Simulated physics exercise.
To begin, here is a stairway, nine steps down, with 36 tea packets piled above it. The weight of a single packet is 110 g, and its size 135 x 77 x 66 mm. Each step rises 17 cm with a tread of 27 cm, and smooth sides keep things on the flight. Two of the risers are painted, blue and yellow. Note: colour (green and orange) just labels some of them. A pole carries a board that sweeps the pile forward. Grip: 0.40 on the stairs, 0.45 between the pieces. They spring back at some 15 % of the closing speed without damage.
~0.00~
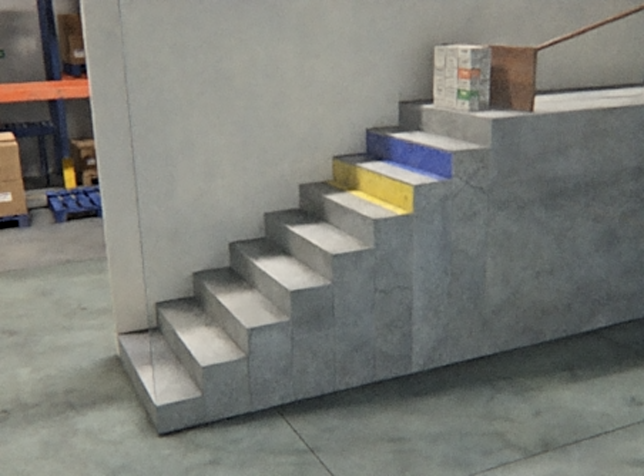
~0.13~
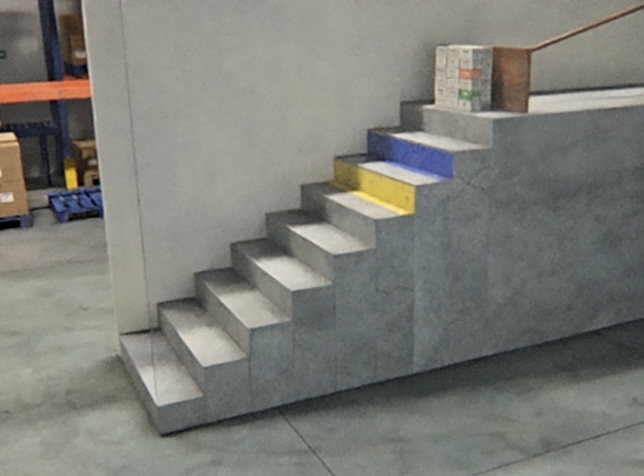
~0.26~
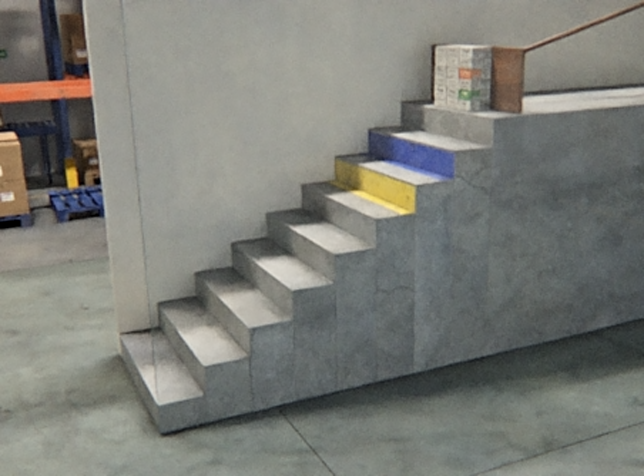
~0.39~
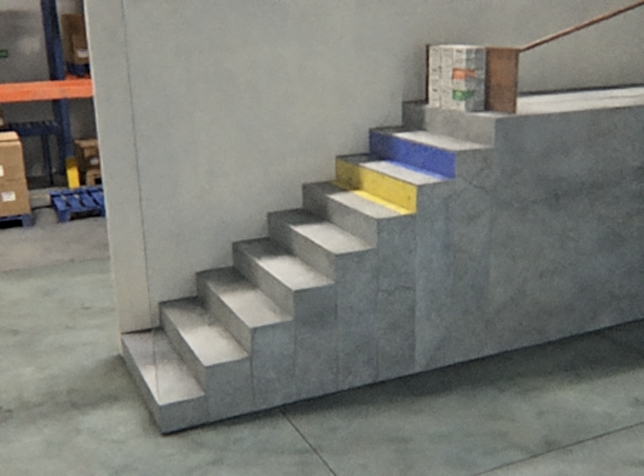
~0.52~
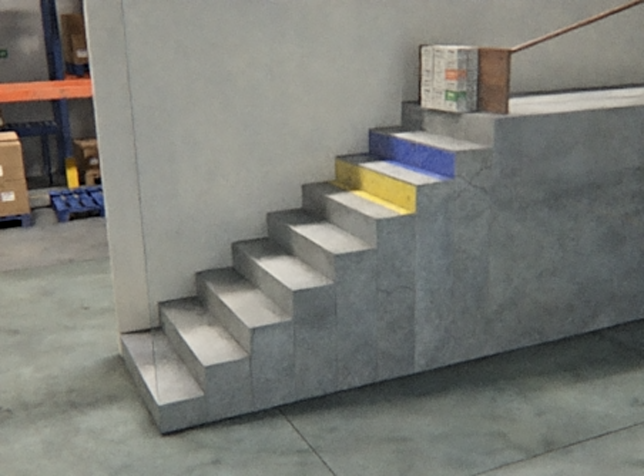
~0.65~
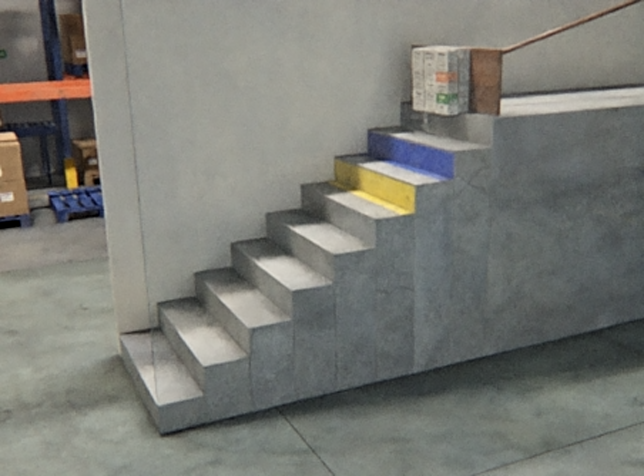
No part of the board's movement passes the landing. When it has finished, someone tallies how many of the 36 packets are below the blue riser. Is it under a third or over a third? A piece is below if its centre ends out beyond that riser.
It will go beyond a third.
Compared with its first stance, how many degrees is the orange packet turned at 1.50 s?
Rotation: Approx. 90°.
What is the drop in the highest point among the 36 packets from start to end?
I'd say it's about 35 cm lower than before.
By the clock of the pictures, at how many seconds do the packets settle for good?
Around 2.5 seconds.
Around 0.94 s, 1 of the 36 packets below the blue riser; orange packet 15 cm lower; green packet 17 cm lower.
Around 1.50 s, 24 of the 36 packets below the blue riser; green packet upside down; orange packet on its side.
Finally (2.8 s), 24 of the 36 packets below the blue riser; green packet upside down; orange packet on its side. That is 67 per cent. Seen by the last camera, middles, green packet near (418, 166), orange packet near (389, 167).
